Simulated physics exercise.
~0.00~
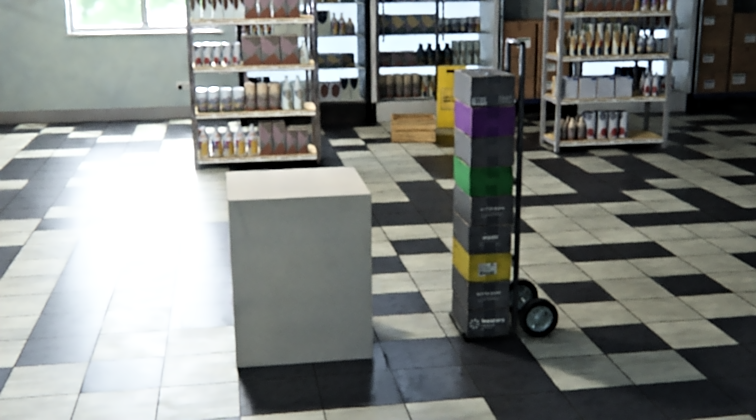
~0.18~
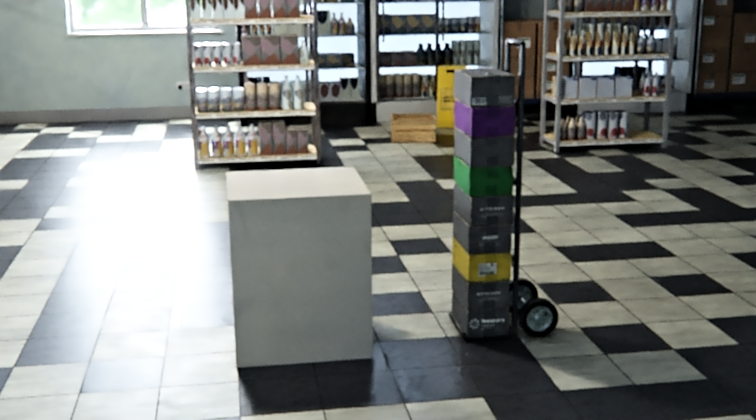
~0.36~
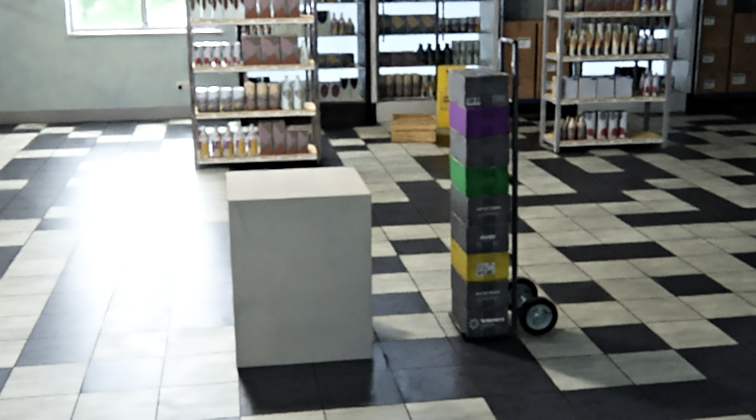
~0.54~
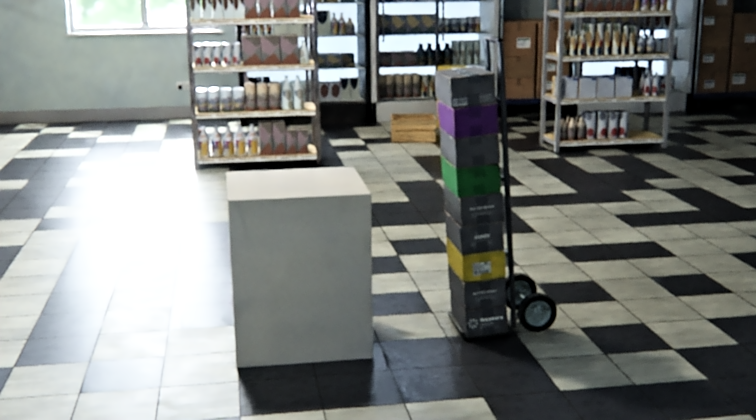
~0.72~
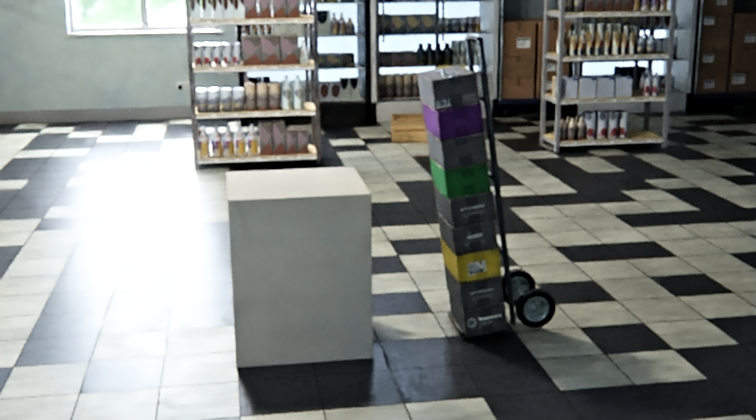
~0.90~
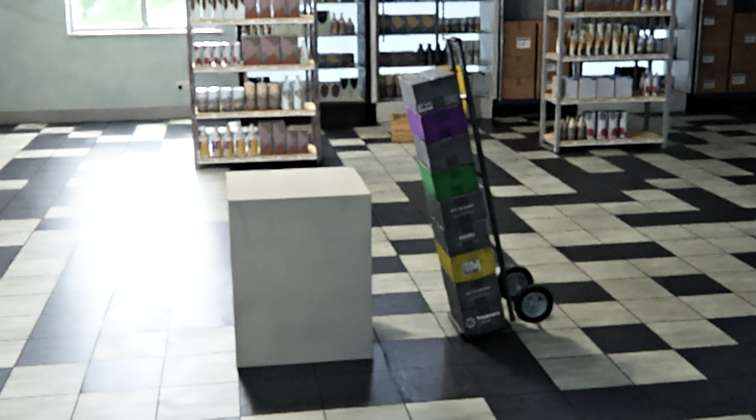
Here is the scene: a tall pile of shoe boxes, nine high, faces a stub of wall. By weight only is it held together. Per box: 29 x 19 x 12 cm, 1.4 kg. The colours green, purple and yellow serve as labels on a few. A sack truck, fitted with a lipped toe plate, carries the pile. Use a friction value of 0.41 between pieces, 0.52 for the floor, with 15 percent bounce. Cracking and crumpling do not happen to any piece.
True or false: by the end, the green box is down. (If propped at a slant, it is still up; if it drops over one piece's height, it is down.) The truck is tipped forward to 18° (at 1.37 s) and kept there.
False; the green box holds its place.
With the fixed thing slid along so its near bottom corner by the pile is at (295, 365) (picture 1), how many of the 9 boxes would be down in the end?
In that setup, 5.
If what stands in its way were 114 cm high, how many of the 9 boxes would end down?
Result - 0.
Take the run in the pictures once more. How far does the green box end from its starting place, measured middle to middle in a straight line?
It ends around 40 cm from its start.
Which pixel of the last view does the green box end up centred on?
Close to (389, 193).
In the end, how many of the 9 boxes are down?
Count: 2.
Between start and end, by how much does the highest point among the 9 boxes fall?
By about 24 cm, start to end.
By 1.16 s, none of the 9 boxes down, 9 disturbed; green box tilted 21°; purple box tilted 21°.
By 1.46 s, 2 of the 9 boxes down; green box tilted 36°, 6 cm lower; purple box tilted 50°, 14 cm lower.
When it is over (2.8 s), 2 of the 9 boxes down; green box tilted 36°, 6 cm lower; purple box on its side; yellow box tilted 36°. In pixels of the last frame, middles, green box near (389, 193), purple box near (317, 160).
